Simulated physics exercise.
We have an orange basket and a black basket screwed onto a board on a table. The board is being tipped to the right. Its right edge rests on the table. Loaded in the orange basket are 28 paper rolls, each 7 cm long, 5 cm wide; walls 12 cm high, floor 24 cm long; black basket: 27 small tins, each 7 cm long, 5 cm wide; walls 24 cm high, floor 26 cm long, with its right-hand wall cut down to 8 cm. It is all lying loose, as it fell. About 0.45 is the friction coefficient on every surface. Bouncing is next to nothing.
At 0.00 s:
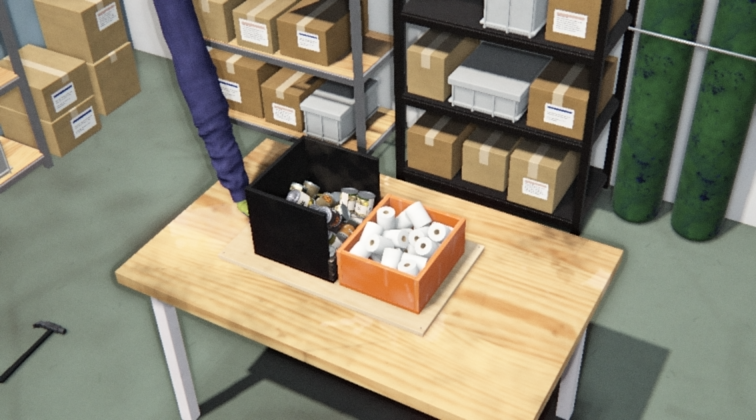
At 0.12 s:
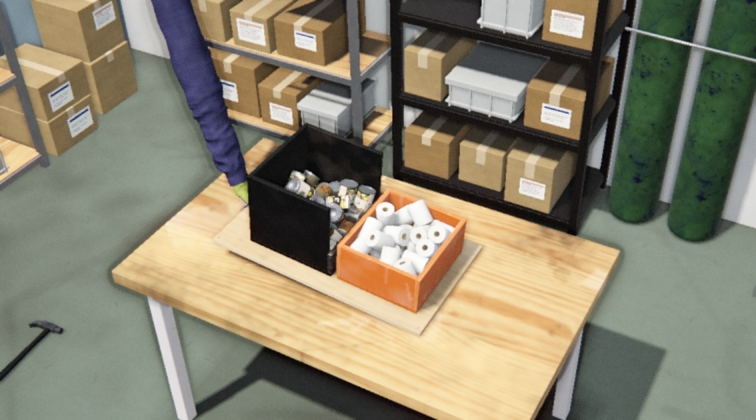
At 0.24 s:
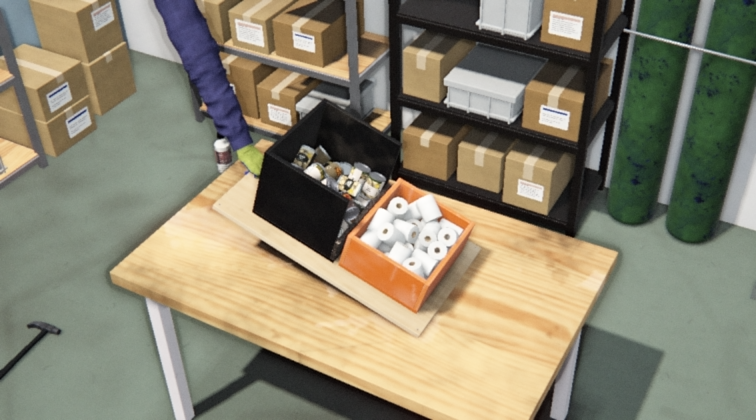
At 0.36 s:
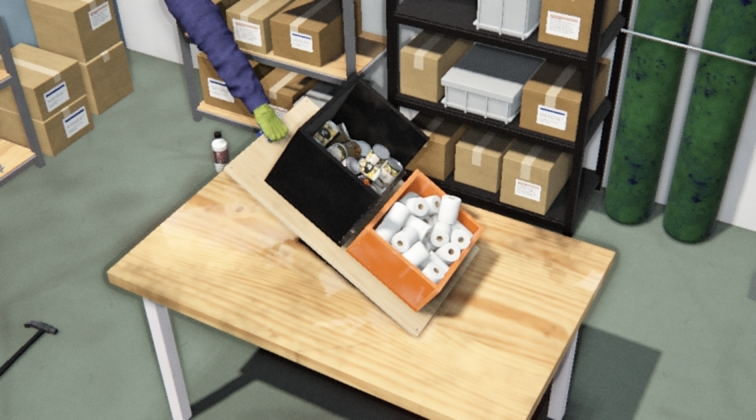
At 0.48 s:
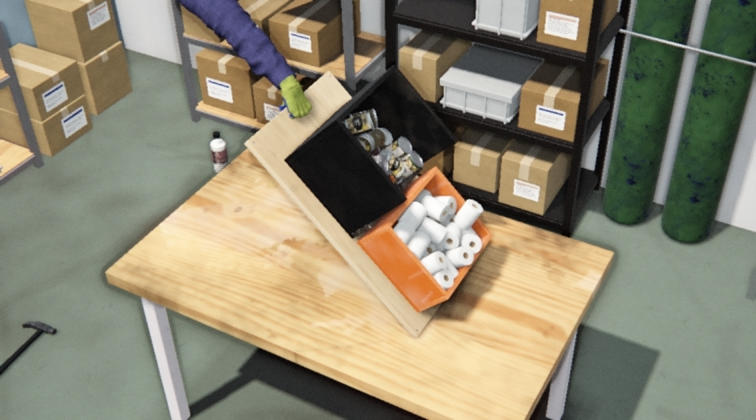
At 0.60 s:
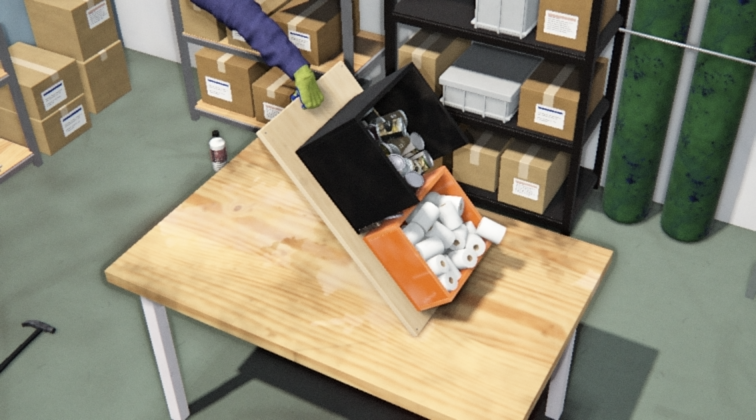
Gloved hand tilting a wooden board steeply to the right on a table, black basket of tins and orange basket of paper rolls tipping with it.
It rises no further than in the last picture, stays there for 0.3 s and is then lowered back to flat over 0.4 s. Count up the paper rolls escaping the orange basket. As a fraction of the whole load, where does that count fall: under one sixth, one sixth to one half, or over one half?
It falls under one sixth of the load.
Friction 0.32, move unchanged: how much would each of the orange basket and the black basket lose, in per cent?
In that case the orange basket sheds 20 per cent, while the black basket sheds 20 per cent.
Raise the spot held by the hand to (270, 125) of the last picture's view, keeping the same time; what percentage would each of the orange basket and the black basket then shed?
Orange basket 10%, black basket 0%.
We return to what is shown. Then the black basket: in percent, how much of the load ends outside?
For the black basket, roughly 10 percent.
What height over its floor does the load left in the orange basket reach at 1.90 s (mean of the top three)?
Height: Roughly 14 cm.
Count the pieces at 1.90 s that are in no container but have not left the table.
Near 2, give or take.
After 0.81 s, tilt 49°; the orange basket is down by 1 of 28 and the black basket has all 27.
After 1.07 s, tilt 30°; the orange basket is down by 1 of 28 and the black basket is down by 4 of 27.
After 1.43 s, tilt 0°; the orange basket is down by 1 of 28 and the black basket is down by 4 of 27.
When it is over (at 1.90 s), the orange basket is down by 1 of 28 and the black basket is down by 4 of 27. Asked share, 1 of 28, 4 per cent.
